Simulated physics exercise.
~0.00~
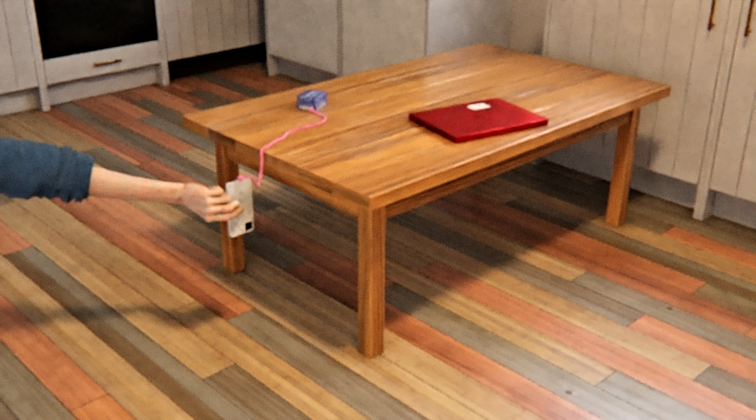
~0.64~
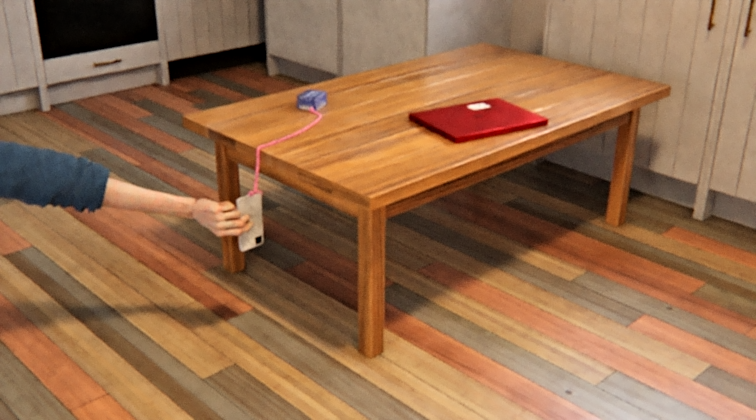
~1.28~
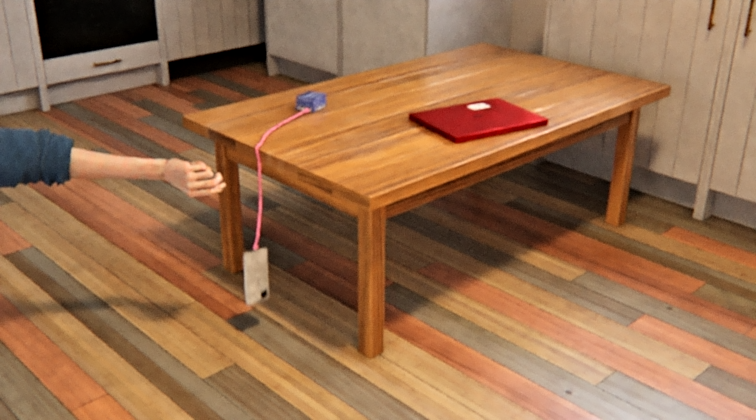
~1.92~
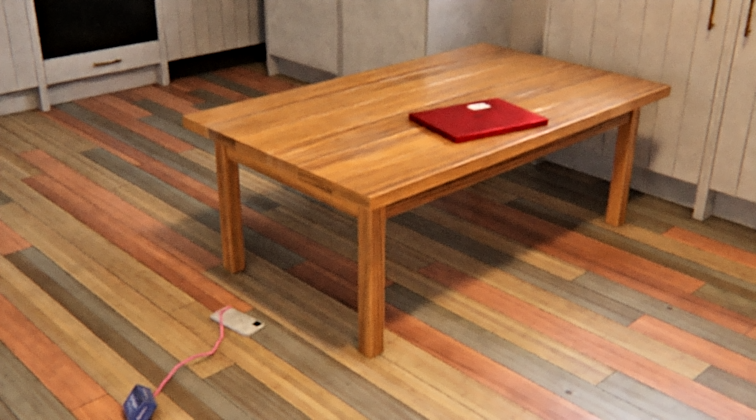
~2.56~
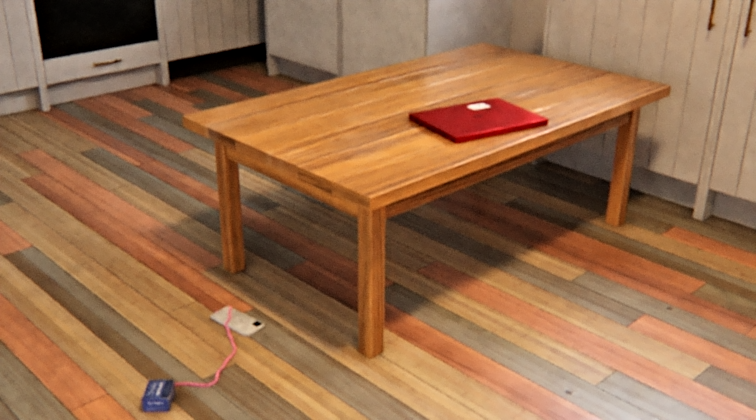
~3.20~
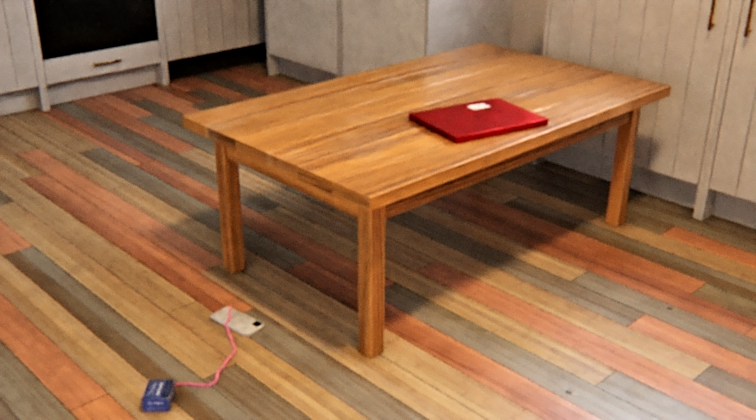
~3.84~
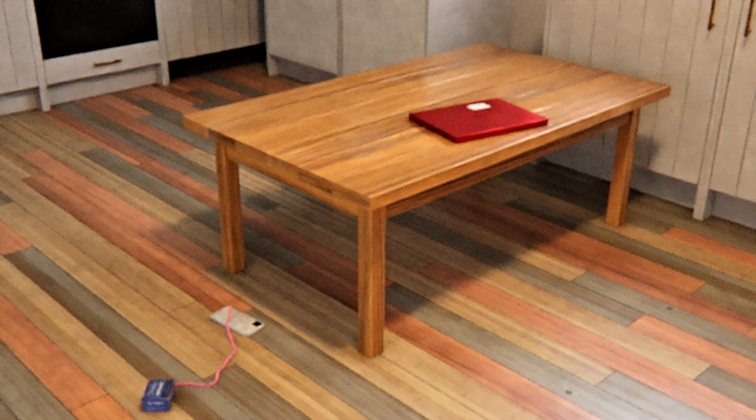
Hand releasing a white phone tied by a pink cord to a blue box, pulling it off the wooden table onto the floor.
